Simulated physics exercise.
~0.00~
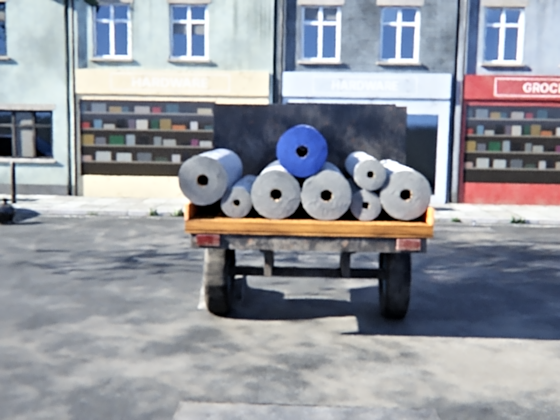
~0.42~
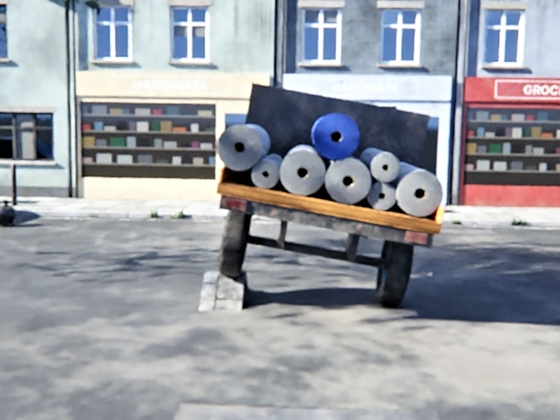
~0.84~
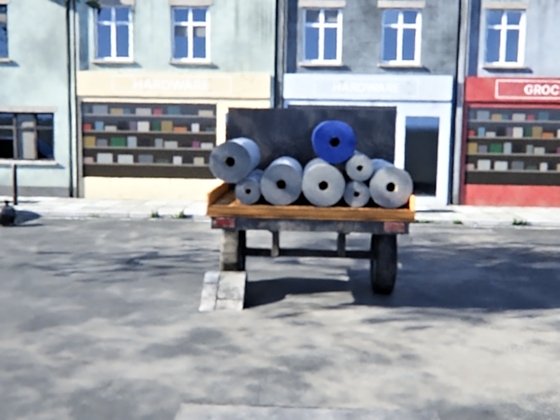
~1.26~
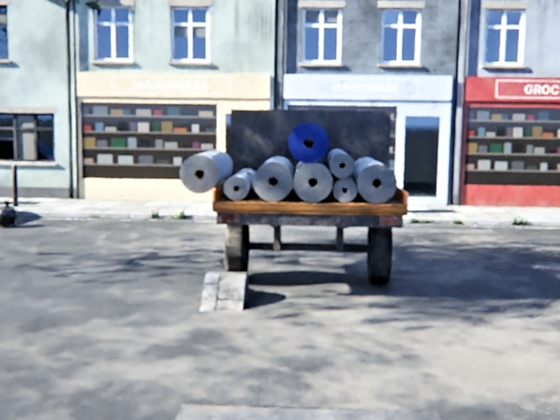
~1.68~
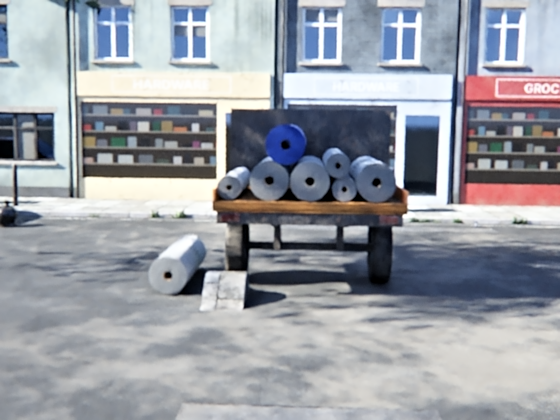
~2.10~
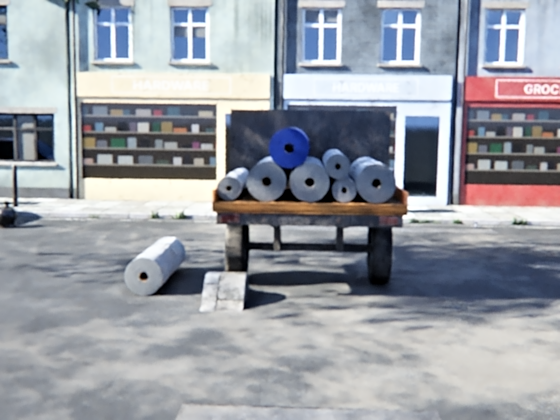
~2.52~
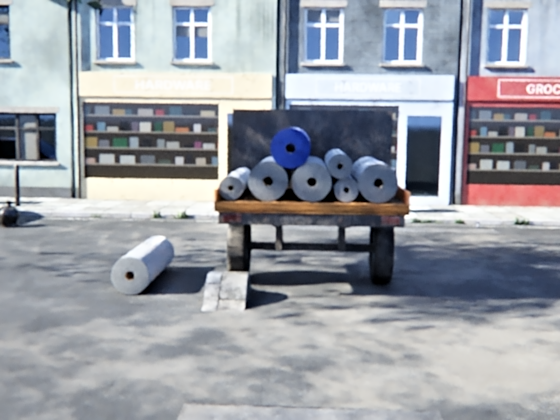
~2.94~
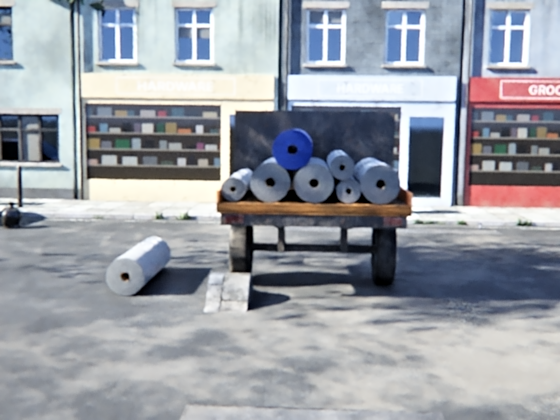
A trailer tilts over a hump and drops one grey roll, keeping the blue one.
